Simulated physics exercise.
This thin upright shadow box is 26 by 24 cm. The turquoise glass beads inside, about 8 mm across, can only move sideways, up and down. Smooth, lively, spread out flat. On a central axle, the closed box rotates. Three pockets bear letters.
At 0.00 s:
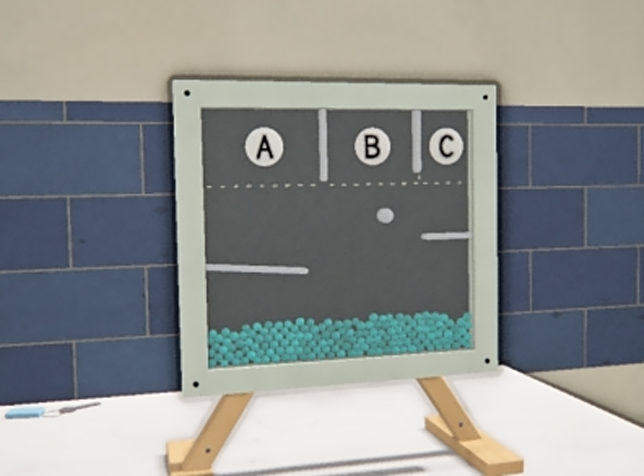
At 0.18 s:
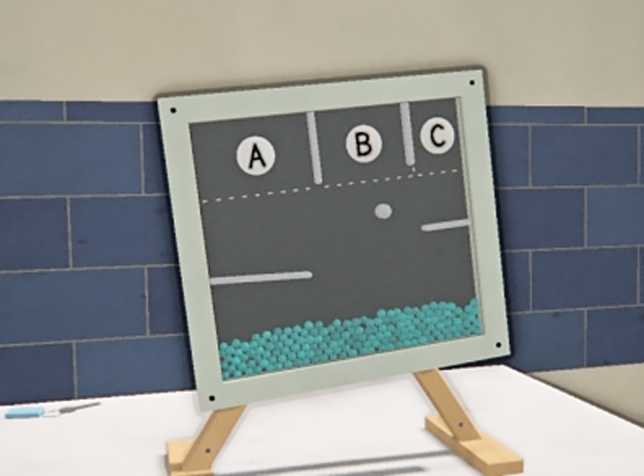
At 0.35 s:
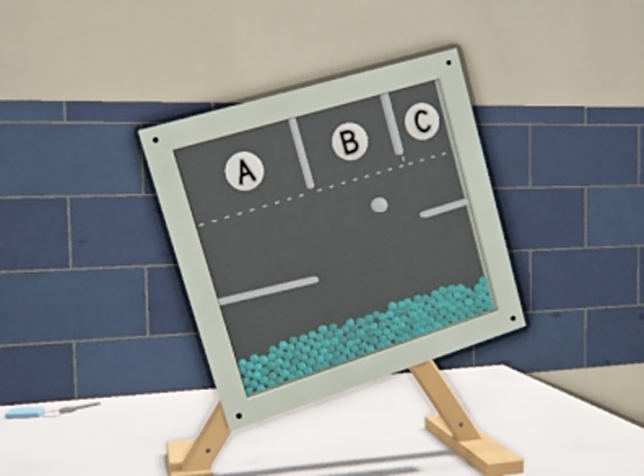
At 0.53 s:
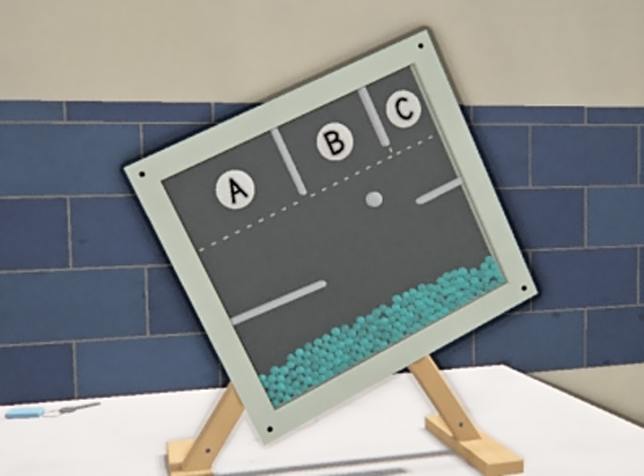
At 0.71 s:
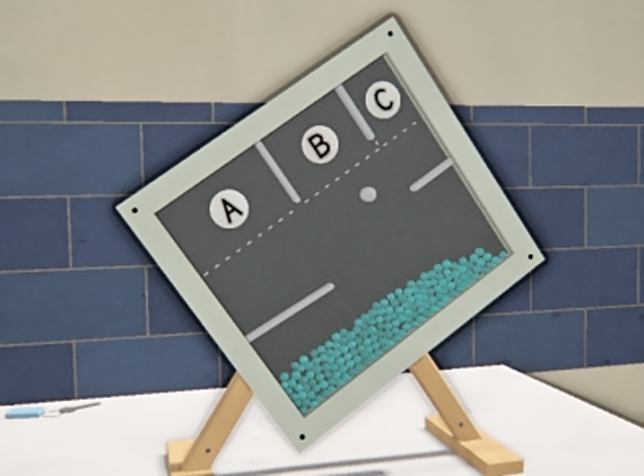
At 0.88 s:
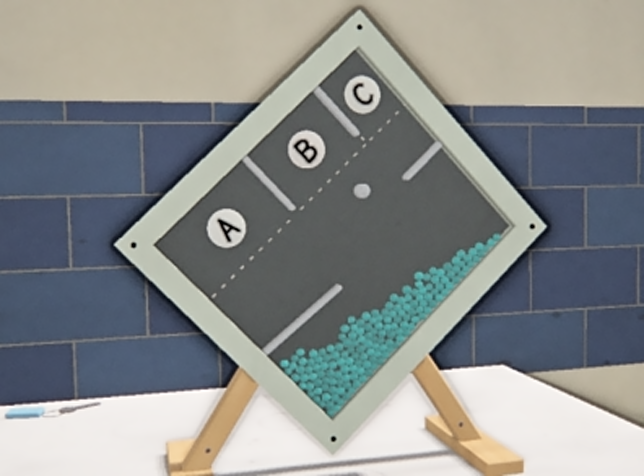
A square, pale-framed box on wooden legs, with compartments marked A, B and C above a layer of turquoise beads, starts level and turns steadily anticlockwise. As its right side rises, the beads shift within it, their surface sloping increasingly, until the box is tilted nearly onto one corner.
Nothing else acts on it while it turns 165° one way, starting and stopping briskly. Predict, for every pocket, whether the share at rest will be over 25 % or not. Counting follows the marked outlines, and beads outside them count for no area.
A: Over; B: Not over; C: Not over.
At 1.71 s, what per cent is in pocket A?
About 0 percent.
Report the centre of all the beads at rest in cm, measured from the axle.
It lies close to 7 centimetres right and 4 centimetres below.
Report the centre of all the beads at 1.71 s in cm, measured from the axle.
Right by about 8 cm and below by about 8 cm.
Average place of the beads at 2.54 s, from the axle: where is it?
Right: About 10 cm; below: About 2 cm.
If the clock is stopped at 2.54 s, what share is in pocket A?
About 5 percent of the load.
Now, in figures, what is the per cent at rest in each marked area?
Pocket A: 35; pocket B: 10; pocket C: 0.
After 1.71 s, it stands 87° anticlockwise; the beads' middle is 8 cm right of and 8 cm below the centre; nothing in the marked areas.
After 2.54 s, it stands 131° anticlockwise; the beads' middle is 10 cm right of and 2 cm below the centre; A 5 %.
After 3.25 s, it stands 165° anticlockwise; the beads' middle is 9 cm right of and level with the centre; A 25 %.
At rest by 4.5 s, it stands 165° anticlockwise; A 35 %, B 10 %, C 0 %, elsewhere 50 %.
